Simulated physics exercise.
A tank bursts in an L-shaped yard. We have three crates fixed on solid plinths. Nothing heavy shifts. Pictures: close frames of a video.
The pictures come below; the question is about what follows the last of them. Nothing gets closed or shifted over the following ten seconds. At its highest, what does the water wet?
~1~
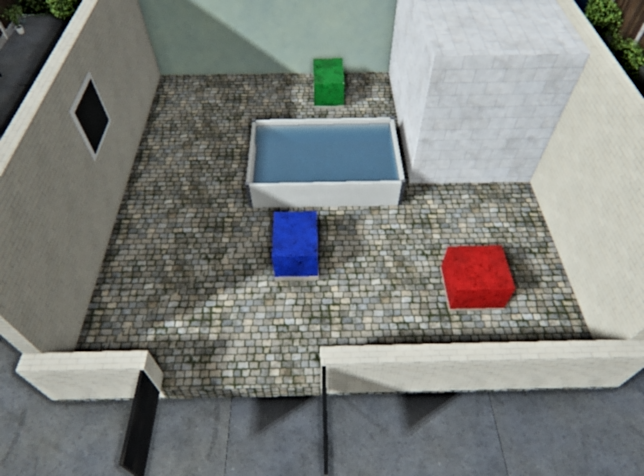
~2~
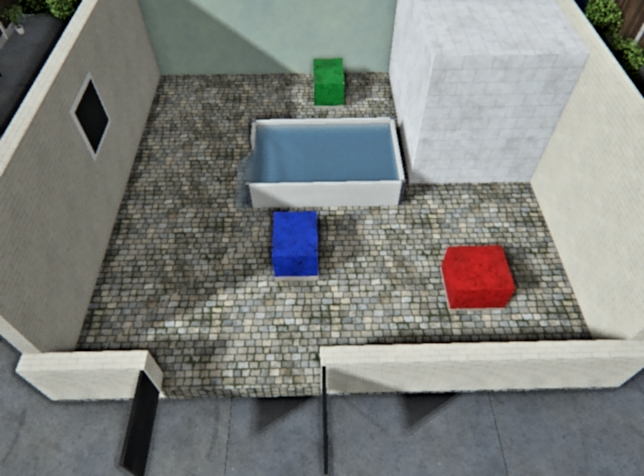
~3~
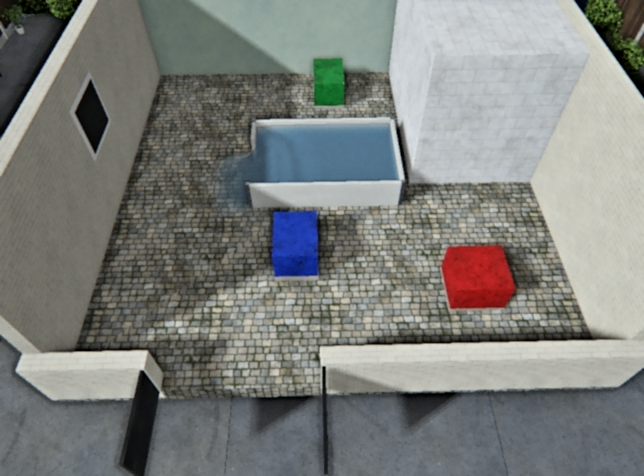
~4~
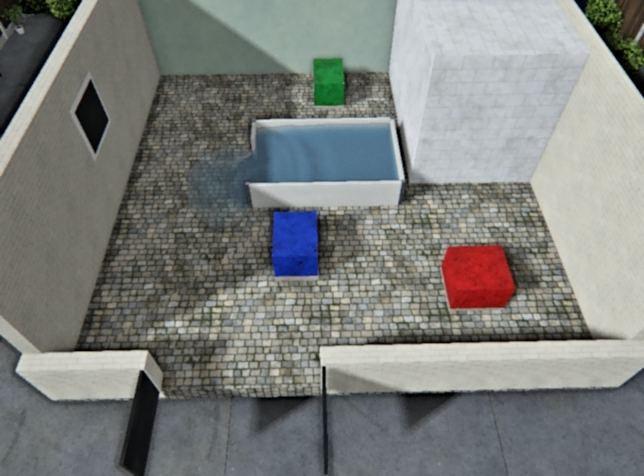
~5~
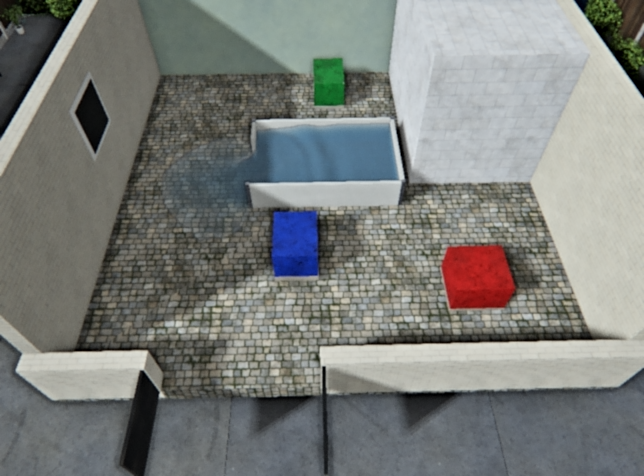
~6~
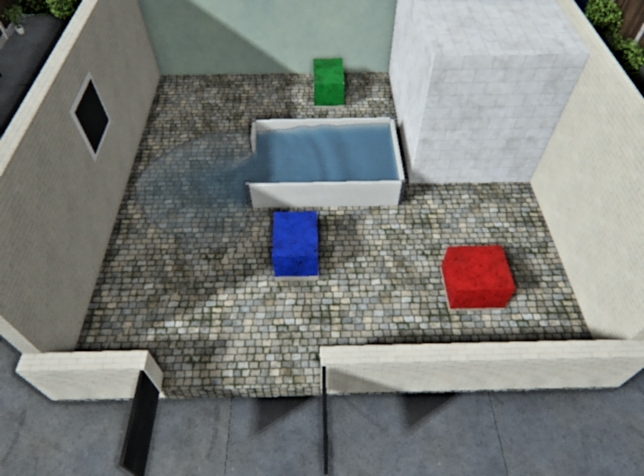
Outcome: The green crate will be left wet; the blue crate will be left dry; the red crate will be left wet.
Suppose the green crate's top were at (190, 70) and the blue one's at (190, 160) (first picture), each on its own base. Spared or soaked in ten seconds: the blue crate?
The blue one is reached.
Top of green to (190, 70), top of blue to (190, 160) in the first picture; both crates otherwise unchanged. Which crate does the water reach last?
The red crate comes last.
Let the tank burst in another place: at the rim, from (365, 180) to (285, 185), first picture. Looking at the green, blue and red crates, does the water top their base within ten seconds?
One by one: Green is safe, blue is topped, red ends up wet.
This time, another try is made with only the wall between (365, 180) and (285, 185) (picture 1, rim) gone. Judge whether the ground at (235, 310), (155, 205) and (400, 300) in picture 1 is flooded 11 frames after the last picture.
Point one: Not reached. Point two: Reached. Point three: Reached.
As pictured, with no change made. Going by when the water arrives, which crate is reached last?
From the pictures, the red one.
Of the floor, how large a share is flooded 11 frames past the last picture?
I'd say close to 25 per cent.
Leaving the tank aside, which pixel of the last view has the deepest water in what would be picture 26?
I would choose the pixel (72, 363).
A moment on, water covers 15 % of the floor; the green crate not reached, the blue crate not reached, the red crate not reached.
Next, water covers 25 % of the floor; the green crate not reached, the blue crate not reached, the red crate not reached.
Then, water covers 35 % of the floor; the green crate not reached, the blue crate not reached, the red crate not reached.
Later, water covers 65 % of the floor; the green crate water round its plinth, the blue crate water round its plinth, the red crate water round its plinth.
In the end, water covers 90 % of the floor; the green crate was topped, the blue crate stayed above the water, the red crate was topped.
